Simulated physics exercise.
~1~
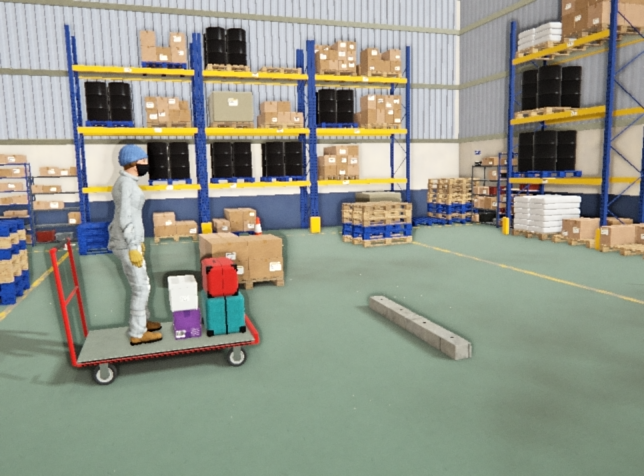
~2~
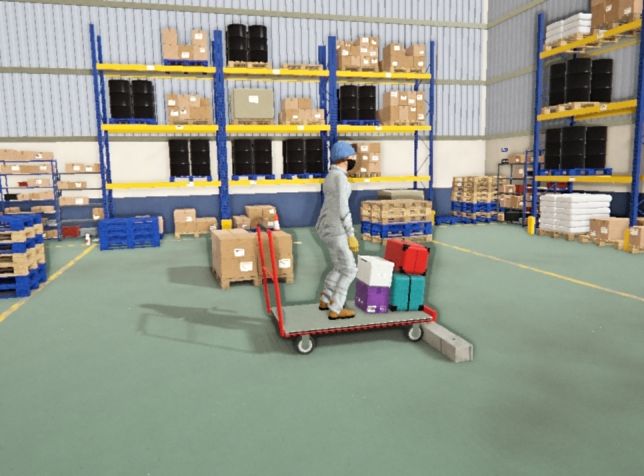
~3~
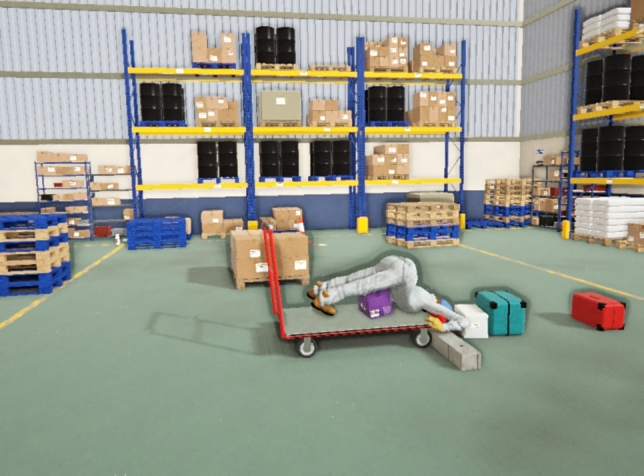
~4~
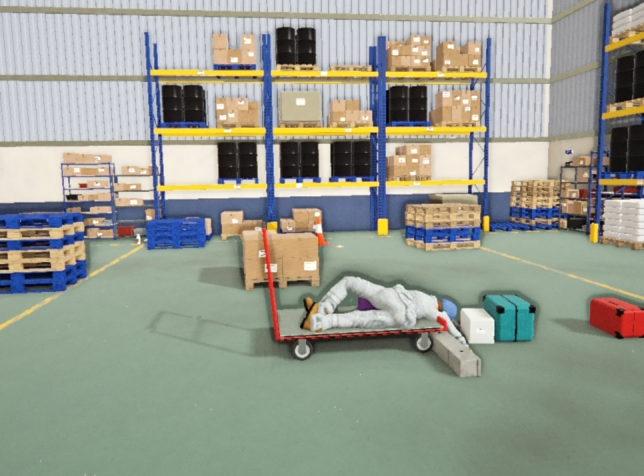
A worker in a blue helmet rode a flat trolley across a warehouse until it hit a concrete kerb, toppling him forward onto the deck as the red and teal suitcases and white tote landed beyond it; the purple carton stayed aboard with him.
